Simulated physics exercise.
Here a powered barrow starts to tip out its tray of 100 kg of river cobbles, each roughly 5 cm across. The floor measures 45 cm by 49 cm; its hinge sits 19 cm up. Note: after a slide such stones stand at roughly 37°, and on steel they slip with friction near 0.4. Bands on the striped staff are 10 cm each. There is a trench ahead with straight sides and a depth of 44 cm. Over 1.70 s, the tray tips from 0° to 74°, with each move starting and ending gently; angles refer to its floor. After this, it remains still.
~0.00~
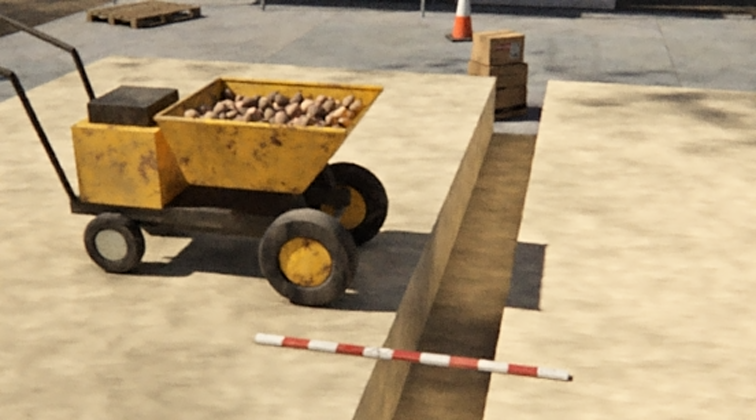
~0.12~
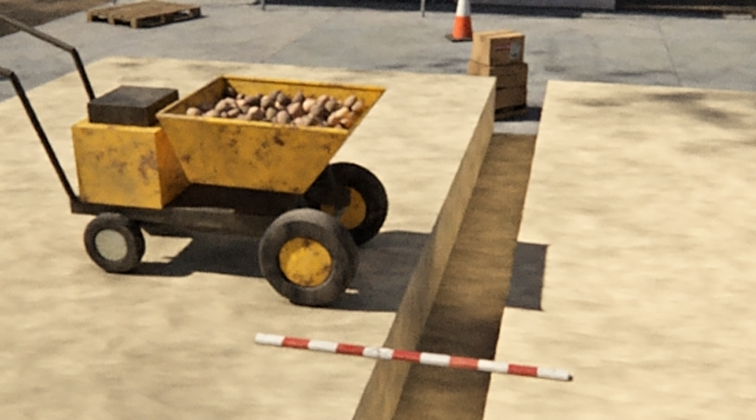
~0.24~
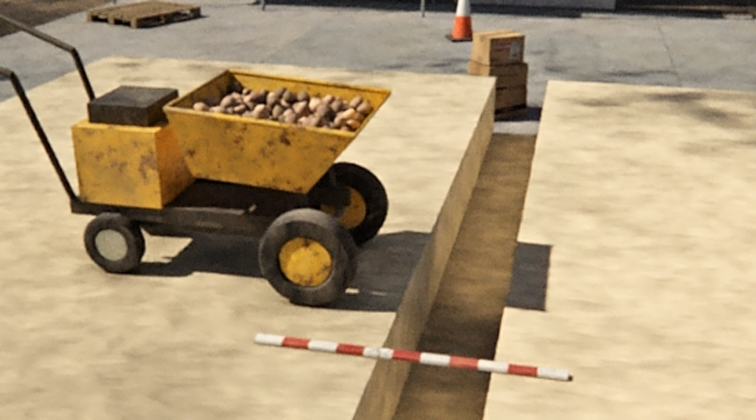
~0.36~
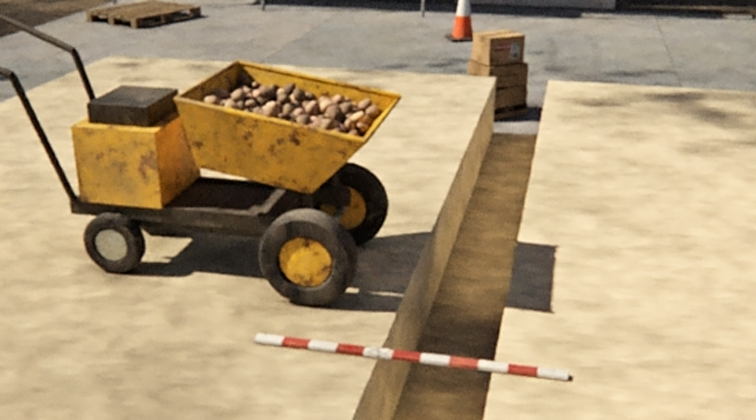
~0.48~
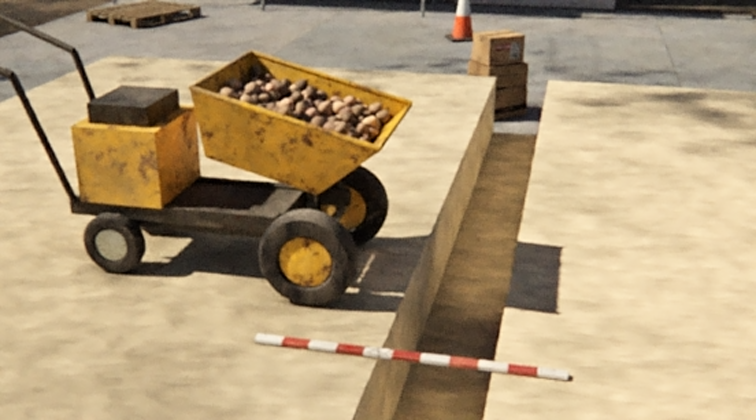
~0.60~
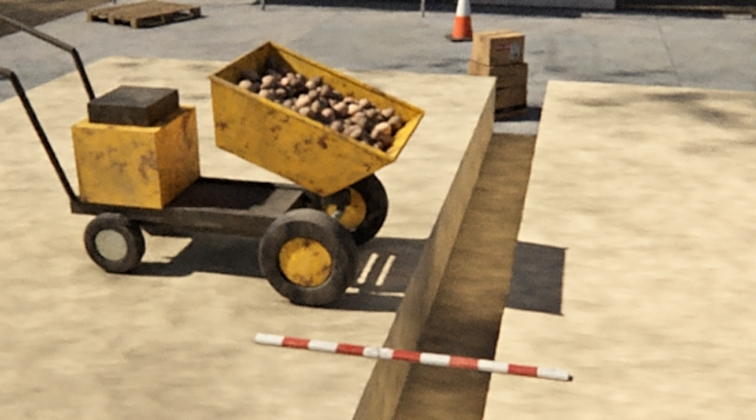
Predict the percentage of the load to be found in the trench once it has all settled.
Roughly 72 percent of the load ends up there.
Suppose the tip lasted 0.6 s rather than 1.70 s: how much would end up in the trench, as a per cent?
With that timing, about 45 per cent.
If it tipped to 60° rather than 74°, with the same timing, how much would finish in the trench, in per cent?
Then about 50 per cent.
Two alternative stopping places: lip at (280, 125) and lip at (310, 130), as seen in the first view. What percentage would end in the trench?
100 %, then 100 %.
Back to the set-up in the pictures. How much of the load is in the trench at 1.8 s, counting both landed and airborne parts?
Close to 35 per cent at that time.
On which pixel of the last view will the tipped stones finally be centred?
Their middle lands near (483, 365).
After 1.3 s the floor is at 62°; 99 % in the tray, 1 % in the trench; the foremost stones are at (466, 227).
After 1.8 s the floor is at 74°; 46 % in the tray, 34 % in the trench, 19 % past the trench; the foremost stones are at (592, 299).
After 2.2 s the floor is at 74°; 18 % in the tray, 53 % in the trench, 28 % past the trench; the foremost stones are at (652, 314).
After 4.1 s the floor is at 74°; 0 % in the tray, 72 % in the trench, 28 % past the trench; the foremost stones are at (674, 313).
